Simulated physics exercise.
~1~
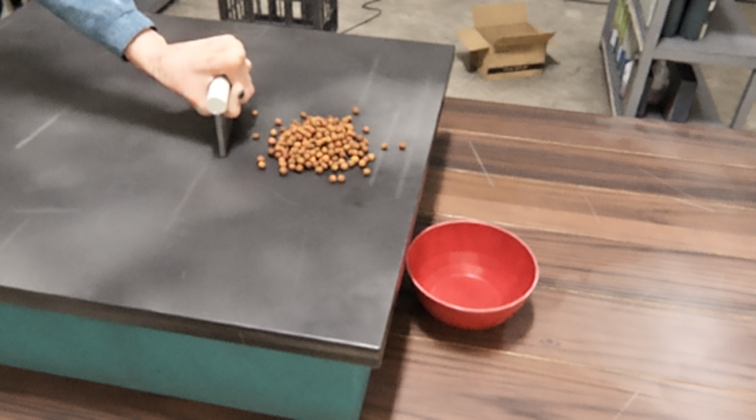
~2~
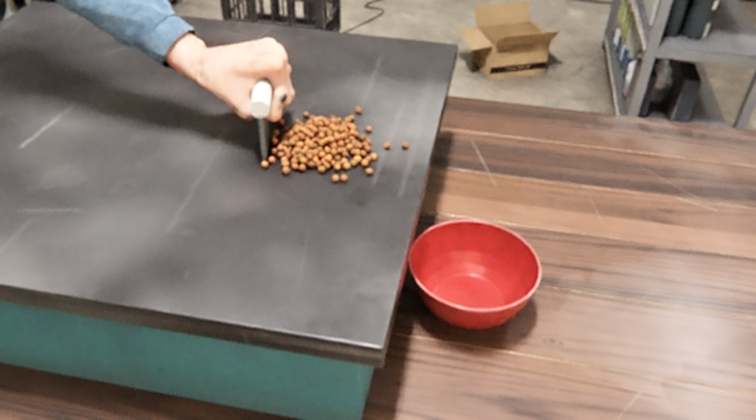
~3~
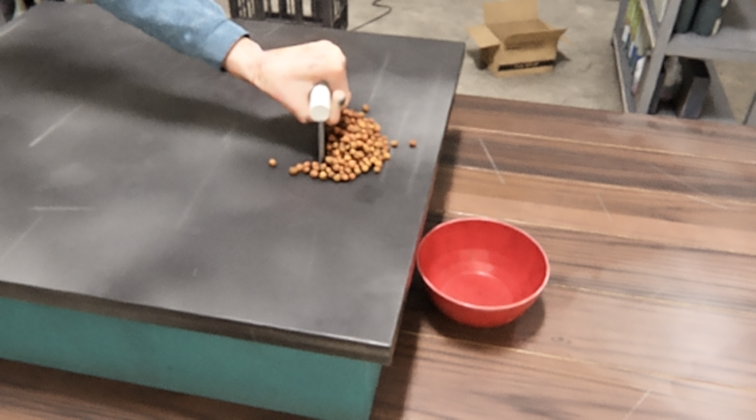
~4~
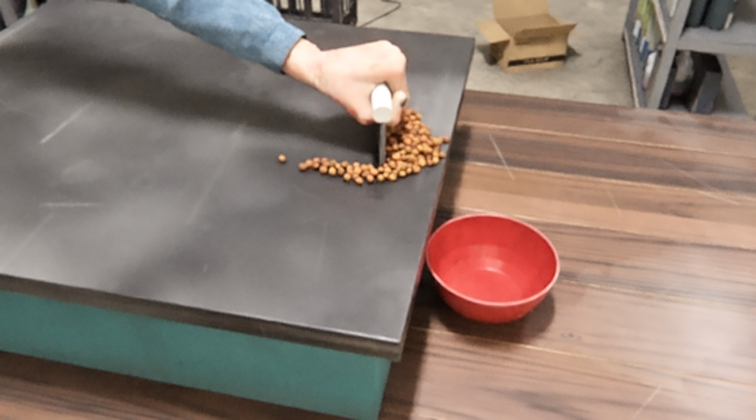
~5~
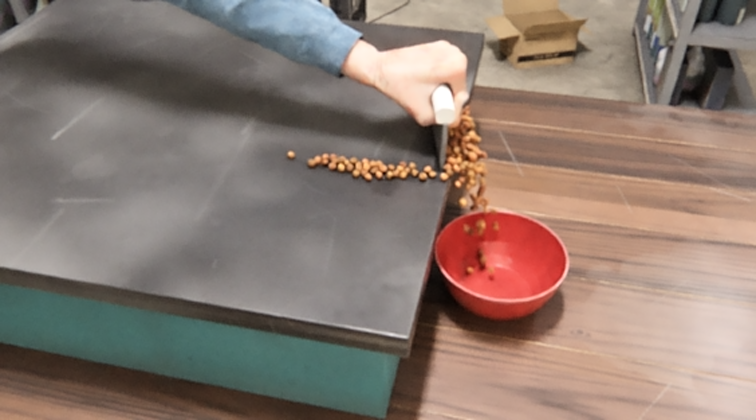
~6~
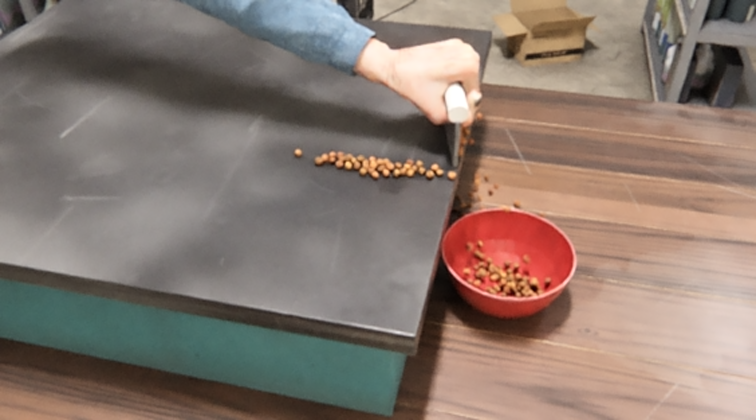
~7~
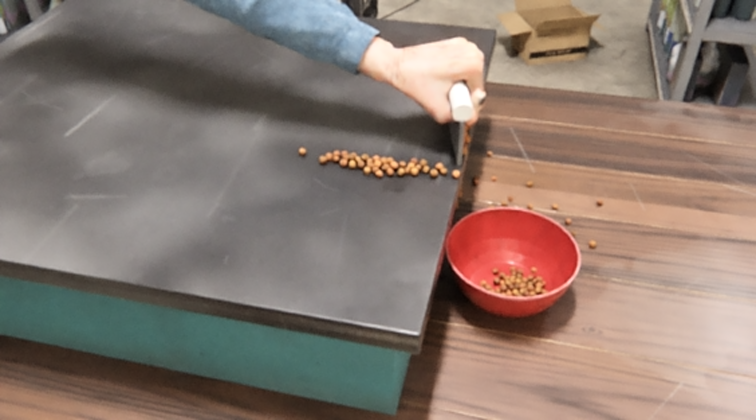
In a storage or workshop area seen from above at an angle, a dark tabletop with a teal side stands beside a lower wooden surface holding a red bowl. A hand in a blue sleeve grips a scraper with a pale handle, left of a pile of small orange-brown balls. It pushes right through the pile, leaving a trail of balls along the near side. At the right edge, many balls pour over, some landing in the bowl and others scattering on the wood around it. The scraper stops at the edge, with a band of balls still on the tabletop.
